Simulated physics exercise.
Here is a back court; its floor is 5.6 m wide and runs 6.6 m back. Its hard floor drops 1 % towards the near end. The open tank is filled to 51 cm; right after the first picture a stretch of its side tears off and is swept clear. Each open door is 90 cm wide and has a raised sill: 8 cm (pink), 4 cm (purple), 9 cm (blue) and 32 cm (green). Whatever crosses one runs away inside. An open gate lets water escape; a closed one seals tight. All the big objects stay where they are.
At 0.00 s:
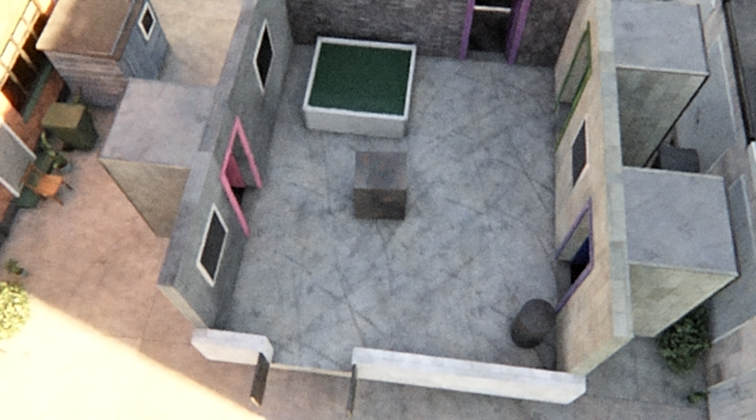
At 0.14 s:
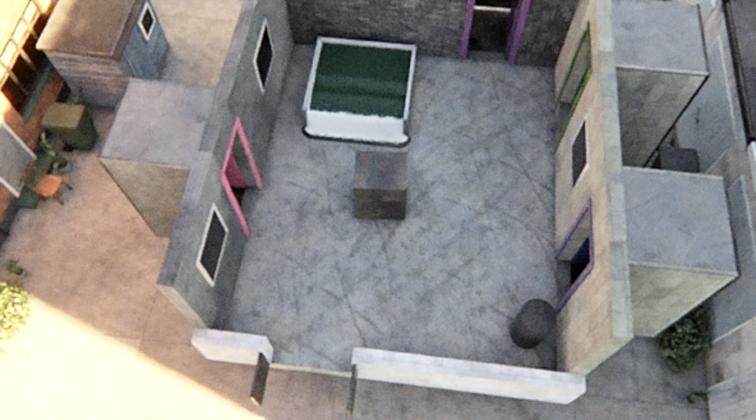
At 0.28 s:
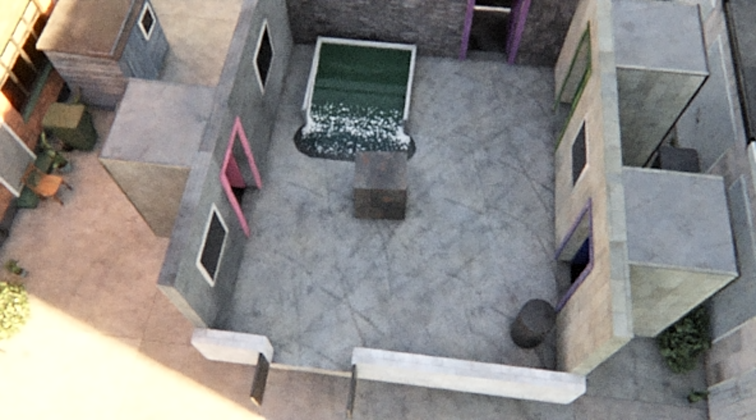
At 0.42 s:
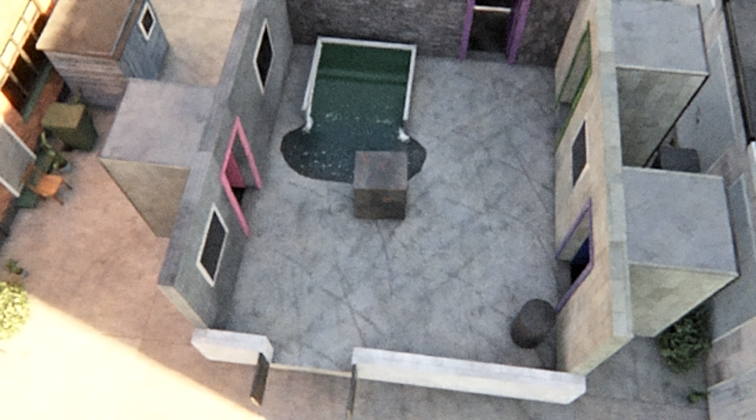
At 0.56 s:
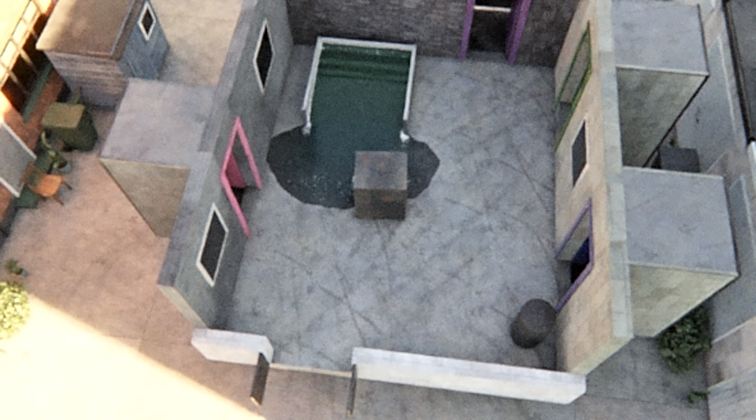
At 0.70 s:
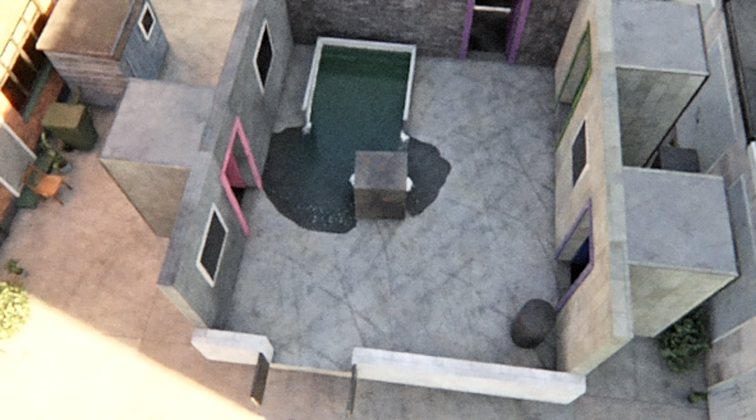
In a walled court, dark water pours from an open tank and spreads around a block.
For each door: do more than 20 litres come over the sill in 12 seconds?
The water let in: At the pink door it goes over the limit; at the purple door it keeps below the limit; at the blue door it keeps below the limit; at the green door it does not reach the limit.
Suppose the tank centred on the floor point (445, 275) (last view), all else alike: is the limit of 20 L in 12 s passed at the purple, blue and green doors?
Against that limit: Purple not over, blue below, green under.
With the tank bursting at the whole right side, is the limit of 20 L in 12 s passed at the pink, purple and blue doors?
Then: Pink below, purple over, blue under.
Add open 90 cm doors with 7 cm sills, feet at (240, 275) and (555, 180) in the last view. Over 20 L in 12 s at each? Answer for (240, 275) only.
There: Past it.
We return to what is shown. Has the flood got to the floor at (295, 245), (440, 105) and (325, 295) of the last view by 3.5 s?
In turn: Flooded, not reached, under water.
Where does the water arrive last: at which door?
Last comes the purple one.
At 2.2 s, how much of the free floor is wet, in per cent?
Some 50 per cent of it.
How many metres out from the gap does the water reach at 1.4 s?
Roughly 4.2 m.
After 1.4 s water covers 30 % of the floor and is deepest (36 cm) near (366, 180); pink door 9 cm at the sill, 0 L in, purple door not reached, blue door not reached, green door not reached.
After 2.2 s water covers 50 % of the floor and is deepest (44 cm) near (233, 343); pink door 15 cm at the sill, 2 L in, purple door not reached, blue door not reached, green door not reached.
After 3.5 s water covers 60 % of the floor and is deepest (26 cm) near (223, 342); pink door 13 cm at the sill, 39 L in, purple door not reached, blue door 7 cm at the sill, 0 L in, green door 5 cm at the sill, 0 L in.
After 7.0 s water covers 80 % of the floor and is deepest (13 cm) near (556, 383); pink door 4 cm at the sill, 49 L in, purple door 2 cm at the sill, 0 L in, blue door 7 cm at the sill, 1 L in, green door 3 cm at the sill, 0 L in.
After 12.0 s water covers 90 % of the floor and is deepest (6 cm) near (446, 370); pink door 2 cm at the sill, 50 L in, purple door 0 cm at the sill, 0 L in, blue door 5 cm at the sill, 1 L in, green door 3 cm at the sill, 0 L in.
